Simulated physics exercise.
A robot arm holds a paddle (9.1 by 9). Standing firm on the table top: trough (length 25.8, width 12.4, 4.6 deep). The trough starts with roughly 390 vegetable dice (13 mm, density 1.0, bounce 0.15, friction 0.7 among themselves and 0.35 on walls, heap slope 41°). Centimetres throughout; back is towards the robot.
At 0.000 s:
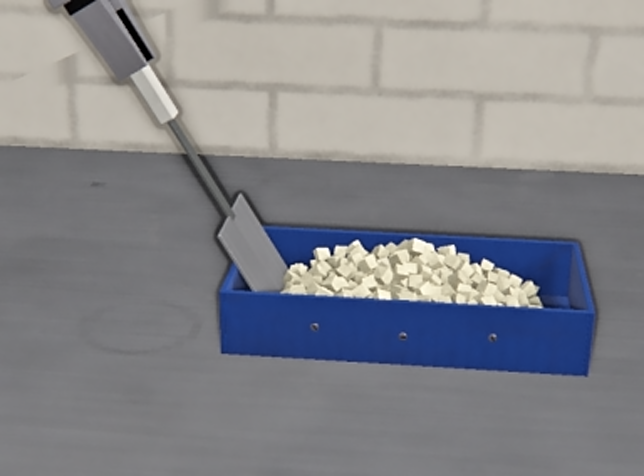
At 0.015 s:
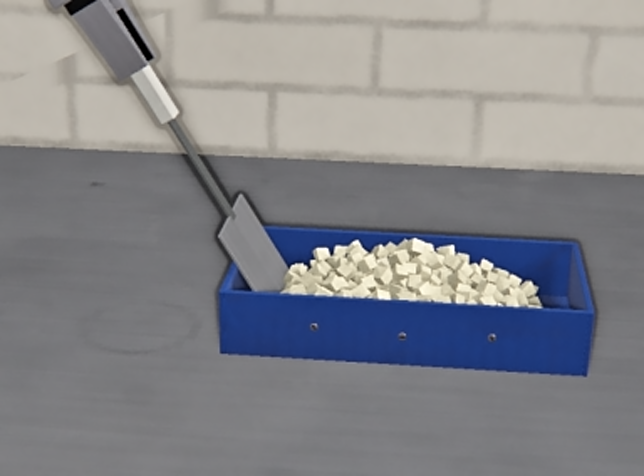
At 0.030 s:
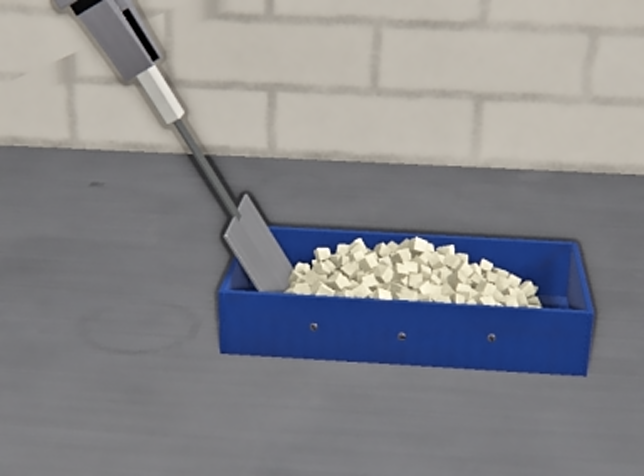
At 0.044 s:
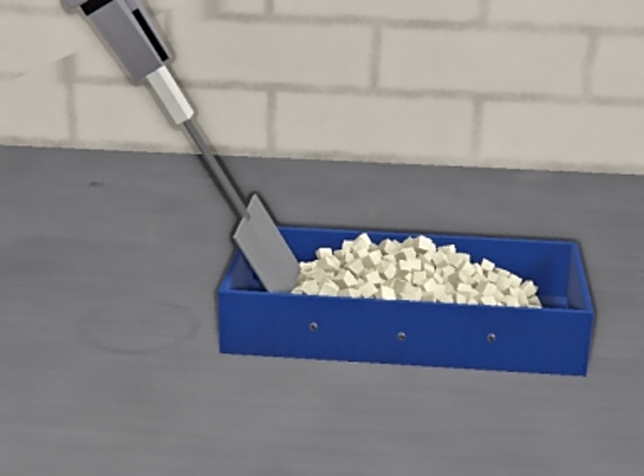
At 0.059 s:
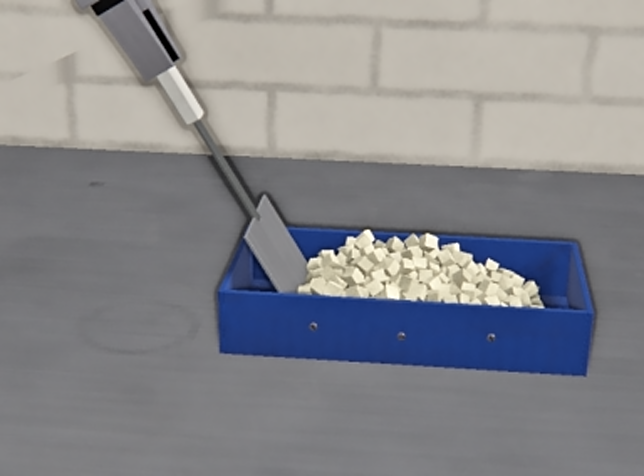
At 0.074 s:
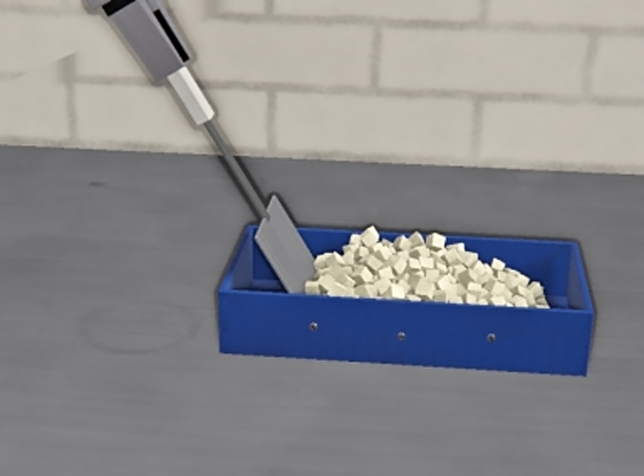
On a grey tabletop before a pale brick wall, a robot arm holds a flat grey paddle at the left end of a blue trough heaped with small cream cubes. After barely moving at first, the paddle slides slightly rightward, pushing the nearby cubes along and making the heap a little taller.
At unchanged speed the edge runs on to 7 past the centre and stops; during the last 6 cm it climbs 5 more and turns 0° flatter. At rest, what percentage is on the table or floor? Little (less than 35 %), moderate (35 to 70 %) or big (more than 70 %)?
Share on the table or floor: Little (less than 35 %).
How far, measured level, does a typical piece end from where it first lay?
About 7 cm.
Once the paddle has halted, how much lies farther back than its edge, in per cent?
Some 25 per cent.
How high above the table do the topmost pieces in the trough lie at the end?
Some 7.5 cm.
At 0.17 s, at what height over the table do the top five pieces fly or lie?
Some 6 cm.
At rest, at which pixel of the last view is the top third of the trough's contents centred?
At about (544, 277).
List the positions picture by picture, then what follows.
In the first picture, paddle top edge at (230, 214), sloping 59°; upper third of the load around (400, 282), from x 280 to 540, top at y 250; 387 in the trough.
In the second picture, paddle top edge at (230, 214), sloping 59°; upper third of the load around (399, 282), from x 280 to 540, top at y 250.
In the third picture, paddle top edge at (236, 214), sloping 59°; upper third of the load around (396, 281), from x 280 to 540, top at y 245.
In the fourth picture, paddle top edge at (245, 215), sloping 59°; upper third of the load around (397, 280), from x 280 to 540, top at y 245.
In the fifth picture, paddle top edge at (255, 215), sloping 59°; upper third of the load around (399, 277), from x 280 to 545, top at y 240.
In the sixth picture, paddle top edge at (265, 216), sloping 59°; upper third of the load around (403, 276), from x 280 to 550, top at y 235; 387 in the trough.
After 0.17 s, sloping 59°, highest piece 6 above the table; 387 in the trough.
After 0.26 s, sloping 59°, highest piece 10 above the table; 381 in the trough, 6 on the blade or in flight.
After 0.51 s, sloping 59°, highest piece 8 above the table; 284 in the trough, 88 on the table or floor, 15 on the blade or in flight.
After 1.56 s, sloping 59°, highest piece 7 above the table; 281 in the trough, 104 on the table or floor, 2 on the blade or in flight.
At rest, 281 in the trough, 104 on the table or floor, 2 on the blade or in flight. That is 27 % on the table or floor.
